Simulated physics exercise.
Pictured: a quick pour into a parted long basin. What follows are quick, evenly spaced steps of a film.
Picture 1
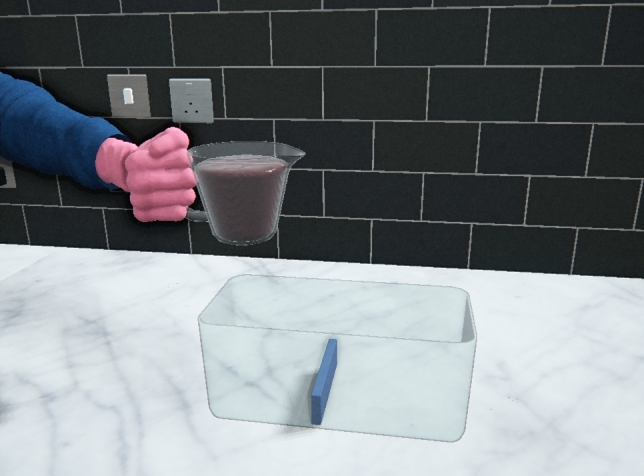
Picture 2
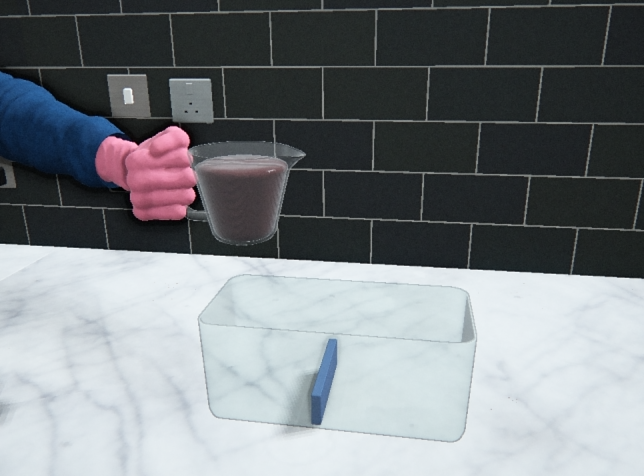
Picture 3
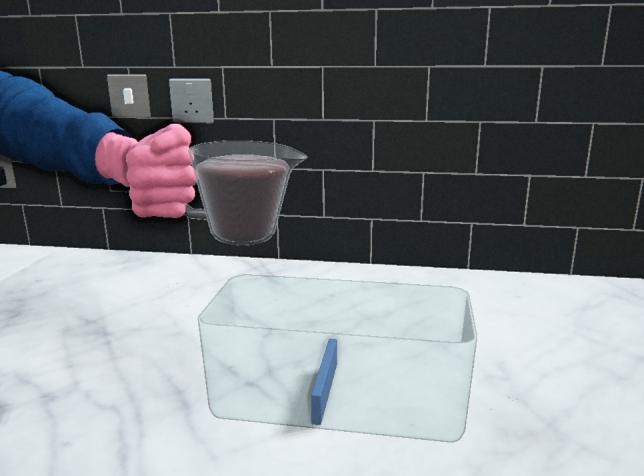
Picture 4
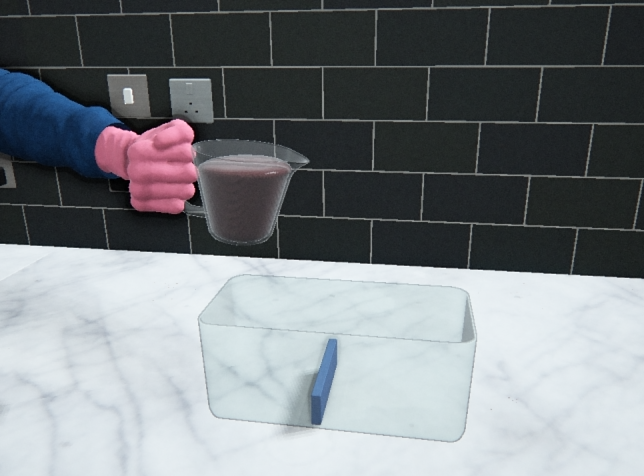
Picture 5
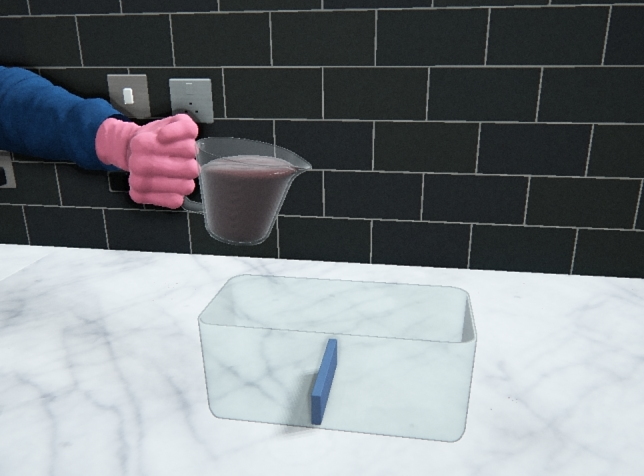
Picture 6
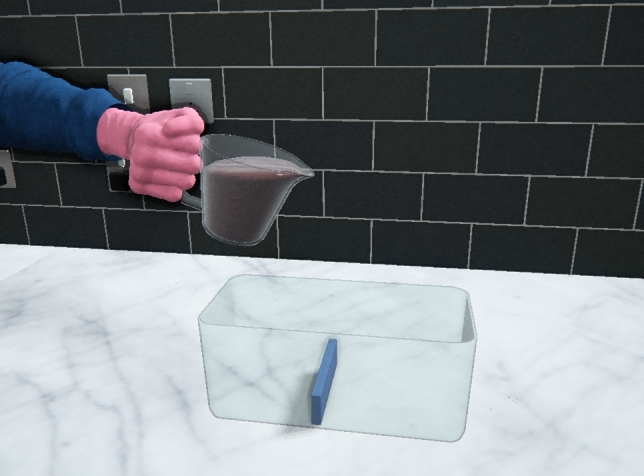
Pink-gloved hand tilting a clear jug of dark purplish liquid slightly to the right above a clear basin with a blue divider.
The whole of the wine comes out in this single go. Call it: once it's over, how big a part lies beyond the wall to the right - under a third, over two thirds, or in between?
Over two thirds.
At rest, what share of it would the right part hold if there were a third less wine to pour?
Estimated share: Around 80 %.
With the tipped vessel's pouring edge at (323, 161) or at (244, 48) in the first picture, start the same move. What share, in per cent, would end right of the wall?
Estimate, in order: 90 and 50 per cent.
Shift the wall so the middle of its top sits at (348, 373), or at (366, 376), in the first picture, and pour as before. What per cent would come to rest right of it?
Respectively 65 and 35 per cent, approximately.
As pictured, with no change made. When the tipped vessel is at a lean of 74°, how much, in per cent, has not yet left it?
I'd reckon near 55 percent is still held at that tilt.
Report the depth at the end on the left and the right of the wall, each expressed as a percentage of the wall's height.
Left side 10 percent, right side 50 percent.
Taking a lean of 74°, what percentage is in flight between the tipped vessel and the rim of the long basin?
Roughly 20 %.
A moment on, the tilt is 74° and 53 per cent is still to pour, 0 is left of the wall and 25 right of it.
Next, the tilt is 111° and 2 per cent is still to pour, 9 is left of the wall and 84 right of it.
Then the tilt is 119° and 0 per cent is still to pour, 14 is left of the wall and 85 right of it.
Later the tilt is 119° and 0 per cent is still to pour, 14 is left of the wall and 85 right of it.
Finally, 14 per cent lies left of the wall, 85 right of it and 1 outside.
